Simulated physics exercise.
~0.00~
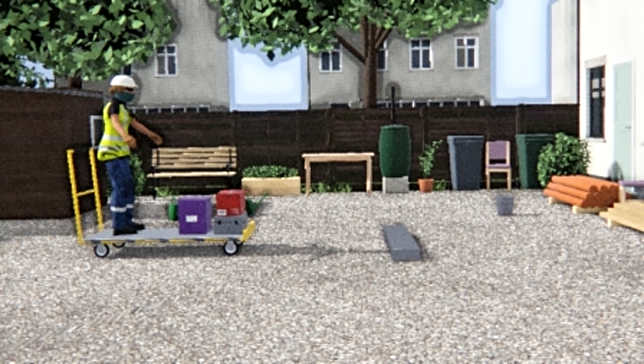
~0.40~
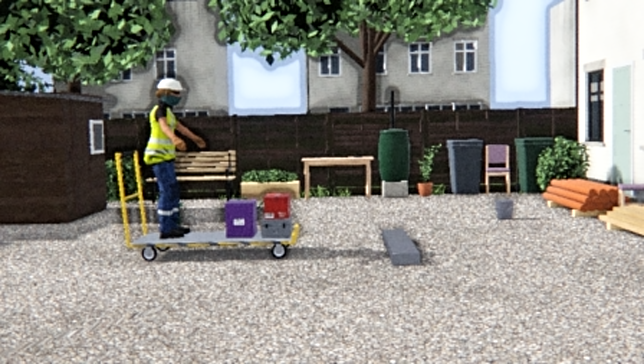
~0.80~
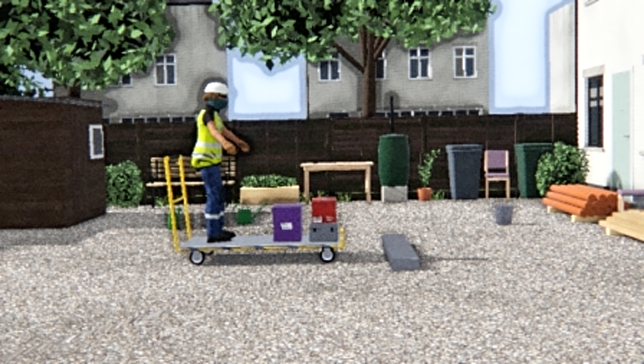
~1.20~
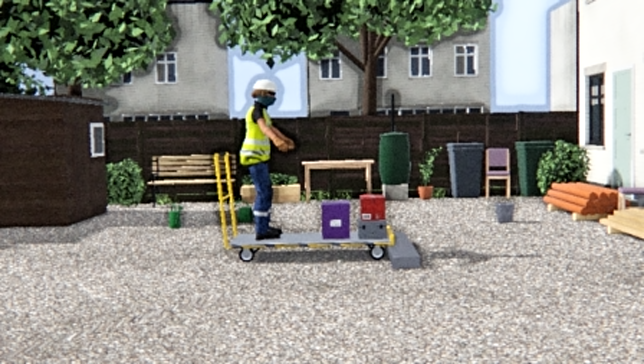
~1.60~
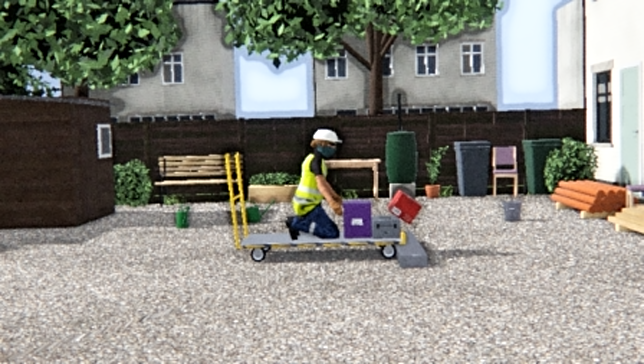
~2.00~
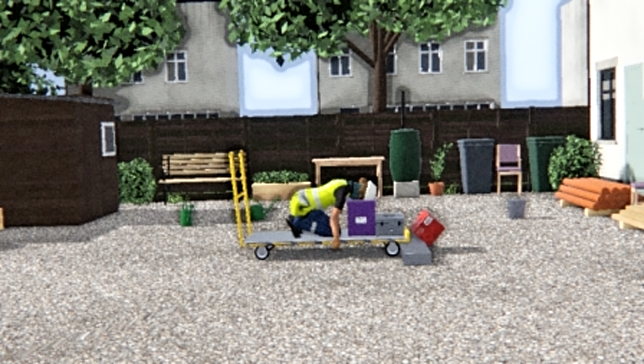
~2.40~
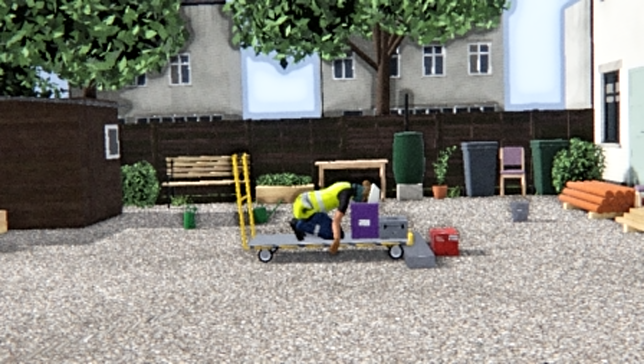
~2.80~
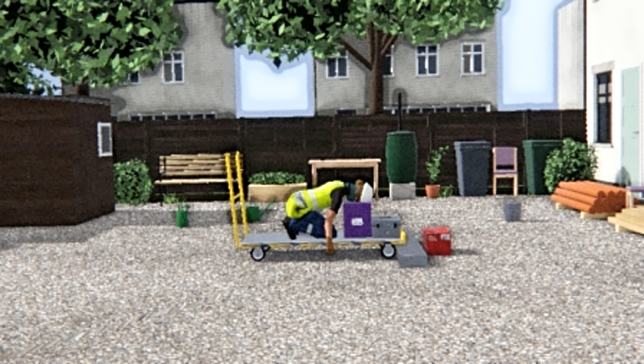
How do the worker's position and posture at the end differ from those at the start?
At the start the worker stands upright on the cart at the left side of the yard. By the end the worker is farther right, near the middle of the view, slumped low on the deck behind the purple tote.
